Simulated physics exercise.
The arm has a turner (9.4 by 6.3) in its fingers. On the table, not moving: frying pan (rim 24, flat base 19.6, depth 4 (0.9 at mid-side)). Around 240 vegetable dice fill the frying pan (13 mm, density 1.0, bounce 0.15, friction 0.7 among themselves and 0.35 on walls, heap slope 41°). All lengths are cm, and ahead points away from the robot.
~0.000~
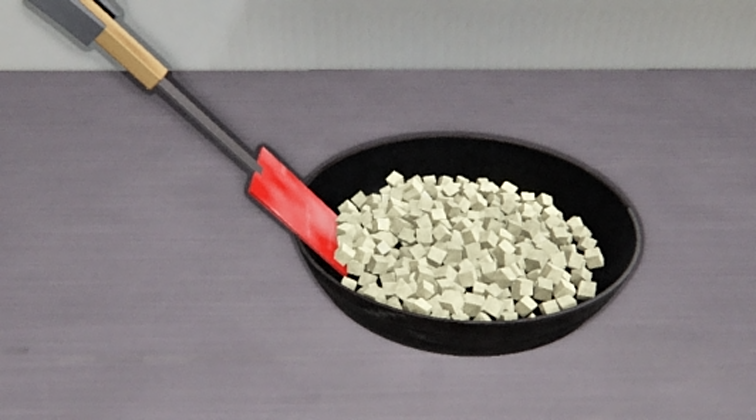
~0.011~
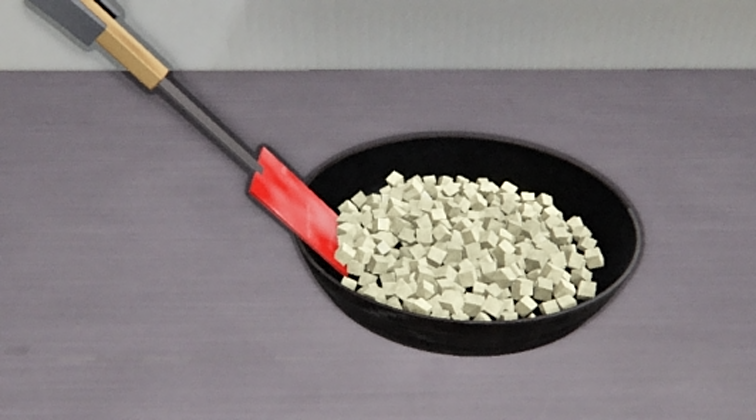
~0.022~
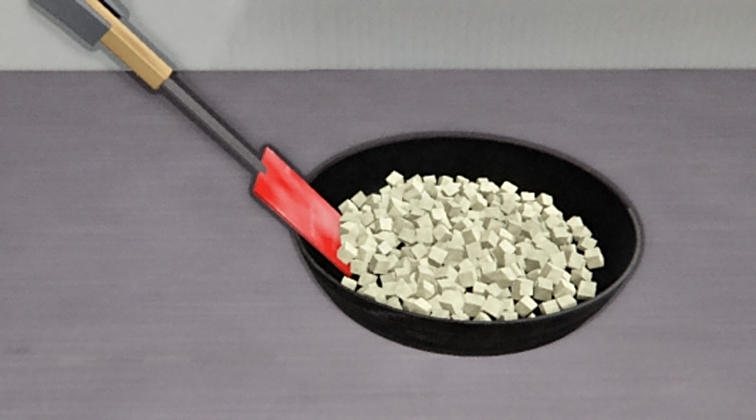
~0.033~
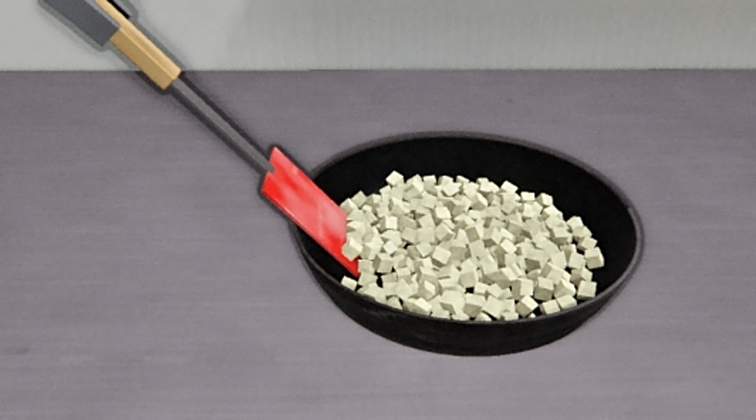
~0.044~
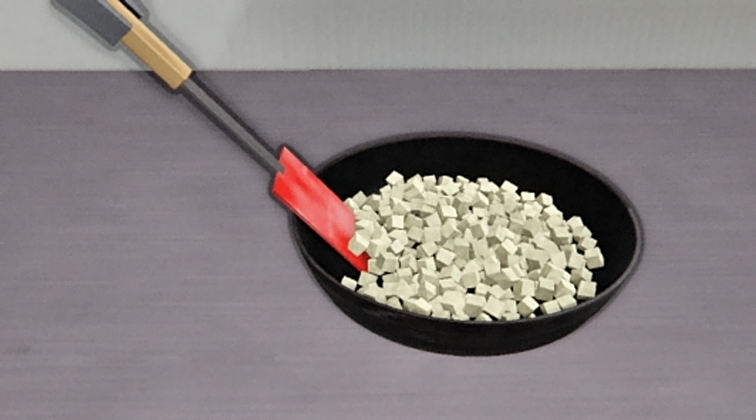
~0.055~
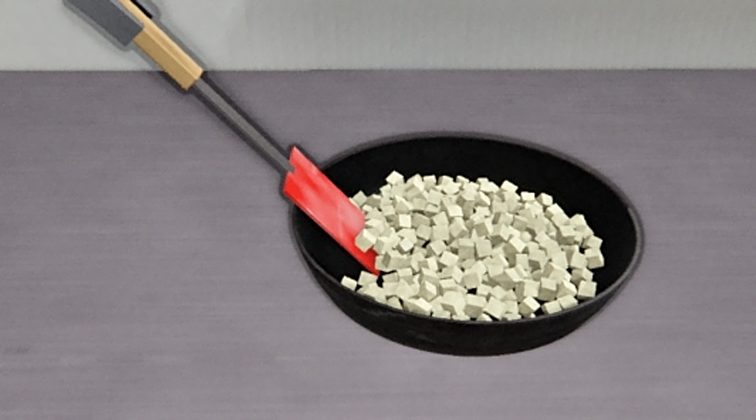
A plain grey tabletop with a pale wall behind it is seen from above at an angle by a still camera. A black frying pan heaped with pale, greenish-white cubes sits right of centre, and a red-bladed turner with a tan and dark grey handle slants in from the upper left. The turner slides slowly a short way right, nudging cubes at the pan's left side.
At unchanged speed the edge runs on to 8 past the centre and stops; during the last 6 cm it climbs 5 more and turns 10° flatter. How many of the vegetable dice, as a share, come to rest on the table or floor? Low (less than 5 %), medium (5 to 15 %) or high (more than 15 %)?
Share on the table or floor: Medium (5 to 15 %).
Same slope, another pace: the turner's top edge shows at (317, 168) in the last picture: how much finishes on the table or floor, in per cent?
About 20 per cent.
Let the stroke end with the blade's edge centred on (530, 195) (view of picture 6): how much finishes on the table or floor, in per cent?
Some 0 per cent.
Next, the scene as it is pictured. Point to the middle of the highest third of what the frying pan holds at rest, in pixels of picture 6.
At about (564, 235).
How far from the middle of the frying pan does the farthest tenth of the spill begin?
About 25 cm.
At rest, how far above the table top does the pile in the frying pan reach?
About 5.0 cm.
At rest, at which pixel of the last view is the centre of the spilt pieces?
Around (729, 251).
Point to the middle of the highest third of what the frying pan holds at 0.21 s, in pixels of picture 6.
At about (542, 224).
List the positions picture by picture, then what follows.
The first frame shows turner top edge at (256, 168), sloping 49°; upper third of the load around (455, 235), from x 345 to 595, top at y 180; 241 in the frying pan.
The second frame shows turner top edge at (257, 168), sloping 49°; upper third of the load around (455, 235), from x 345 to 595, top at y 180.
The third frame shows turner top edge at (260, 168), sloping 49°; upper third of the load around (456, 235), from x 350 to 595, top at y 180.
The fourth frame shows turner top edge at (268, 168), sloping 49°; upper third of the load around (457, 236), from x 350 to 595, top at y 180.
The fifth frame shows turner top edge at (279, 168), sloping 49°; upper third of the load around (462, 230), from x 350 to 595, top at y 180.
The sixth frame shows turner top edge at (289, 168), sloping 49°; upper third of the load around (468, 228), from x 350 to 595, top at y 180; 241 in the frying pan.
After 0.13 s, sloping 49°, highest piece 5 above the table; 241 in the frying pan.
After 0.21 s, sloping 45°, highest piece 6 above the table; 239 in the frying pan, 2 on the blade or in flight.
After 0.45 s, sloping 39°, highest piece 5 above the table; 218 in the frying pan, 23 on the table or floor.
After 1.50 s, sloping 39°, highest piece 5 above the table; 218 in the frying pan, 23 on the table or floor.
At rest, 218 in the frying pan, 23 on the table or floor. That is 10 % on the table or floor.
